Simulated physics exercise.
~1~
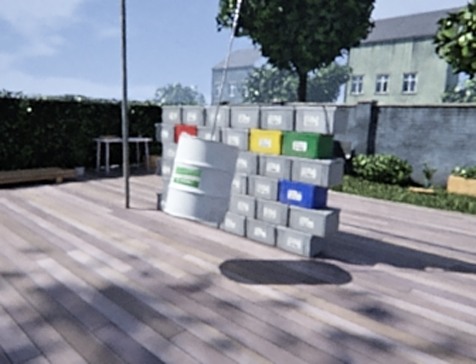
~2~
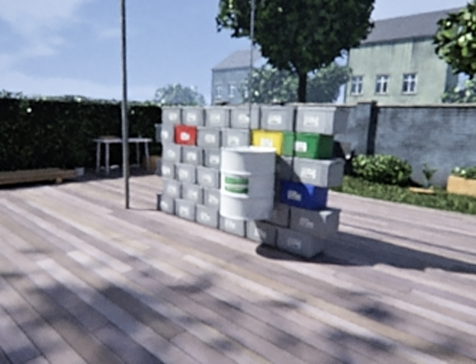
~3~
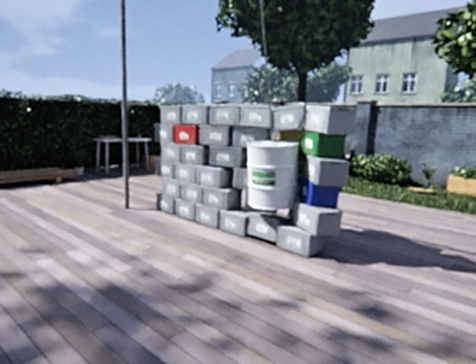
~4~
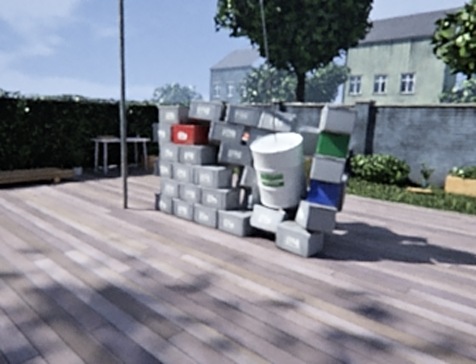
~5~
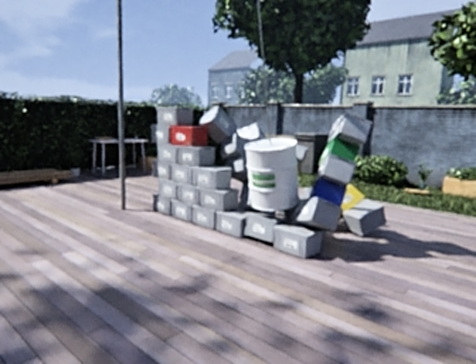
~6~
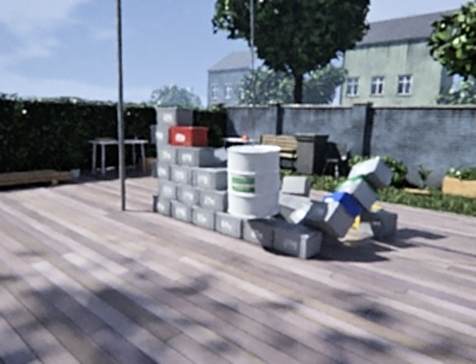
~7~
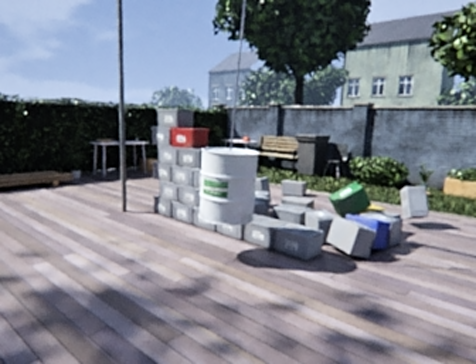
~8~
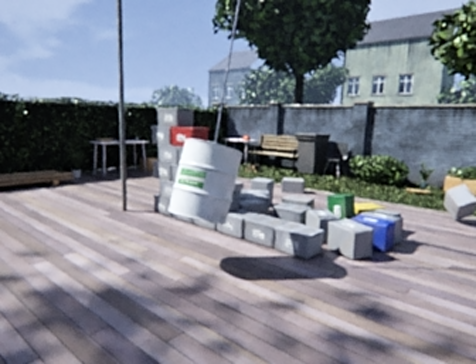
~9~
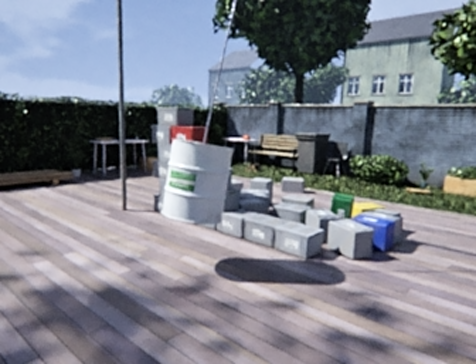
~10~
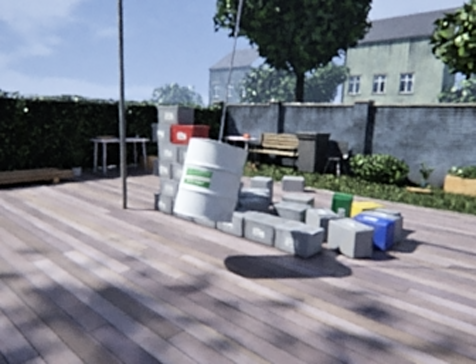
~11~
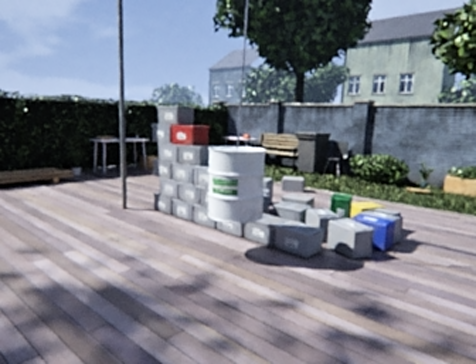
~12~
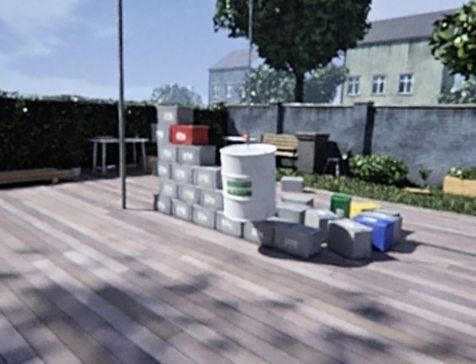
The clip shows a hanging white drum swinging into a wall of grey boxes in a yard, toppling its right side, including the yellow, green and blue boxes, then swinging back left and right again, while the left part stands with the red box still in place.
